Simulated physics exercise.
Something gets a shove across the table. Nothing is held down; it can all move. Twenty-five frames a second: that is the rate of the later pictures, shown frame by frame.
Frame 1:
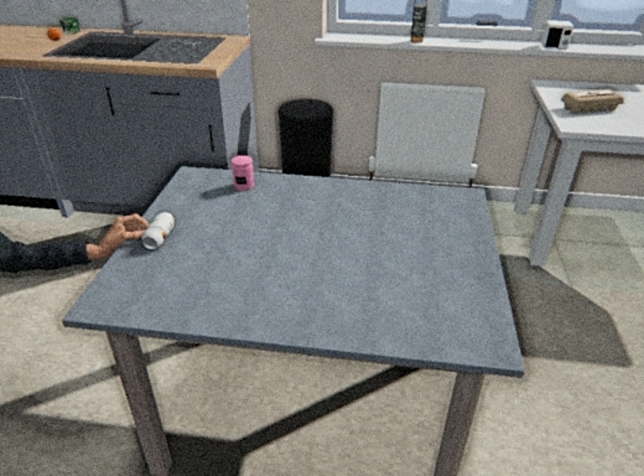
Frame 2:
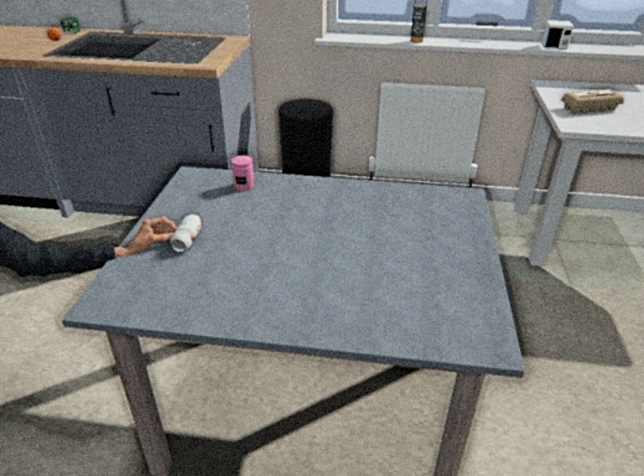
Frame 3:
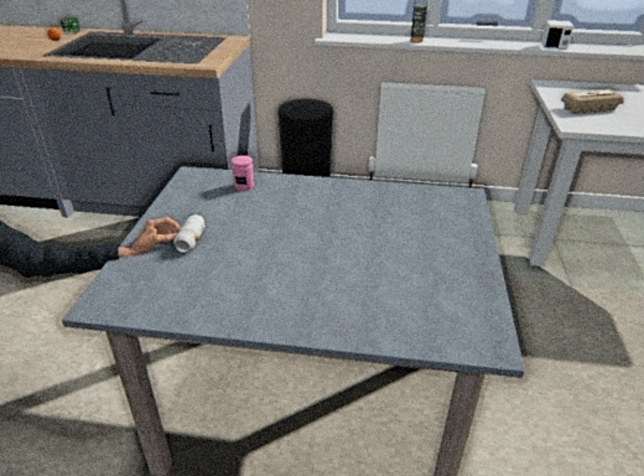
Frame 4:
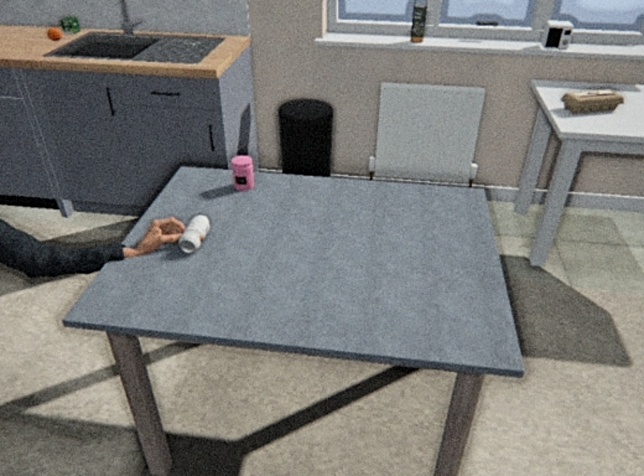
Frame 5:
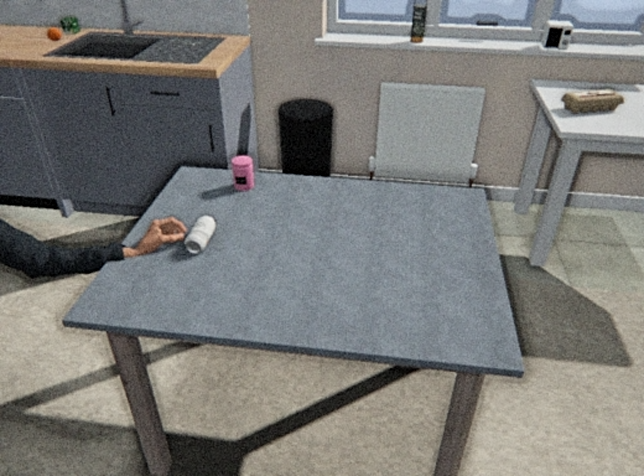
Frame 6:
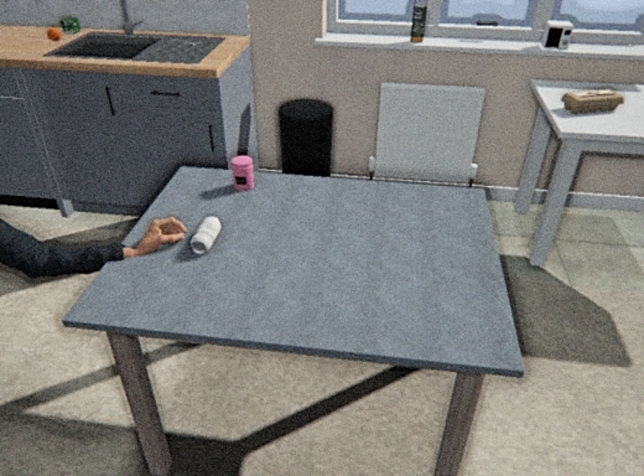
To begin with, a hand reaches in from the left and touches a white can lying on its side on a gray table, near a pink container. The hand pushes the can a short way to the right, then stays still as the can rolls slightly farther from the fingers.
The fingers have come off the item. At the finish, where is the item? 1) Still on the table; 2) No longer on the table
1, still on the table.
Then, 0.10 s past the last view, white can displaced about its own width near (219, 236).
Then, 0.30 s past the last view, white can displaced well along near (240, 238).
Then, 0.50 s past the last view, white can displaced well along near (256, 239).
Then, 0.70 s past the last view, white can displaced well along near (267, 240).
Finally, moved from the start, white can. Final places as the last picture's camera would see them, white can near (272, 241).
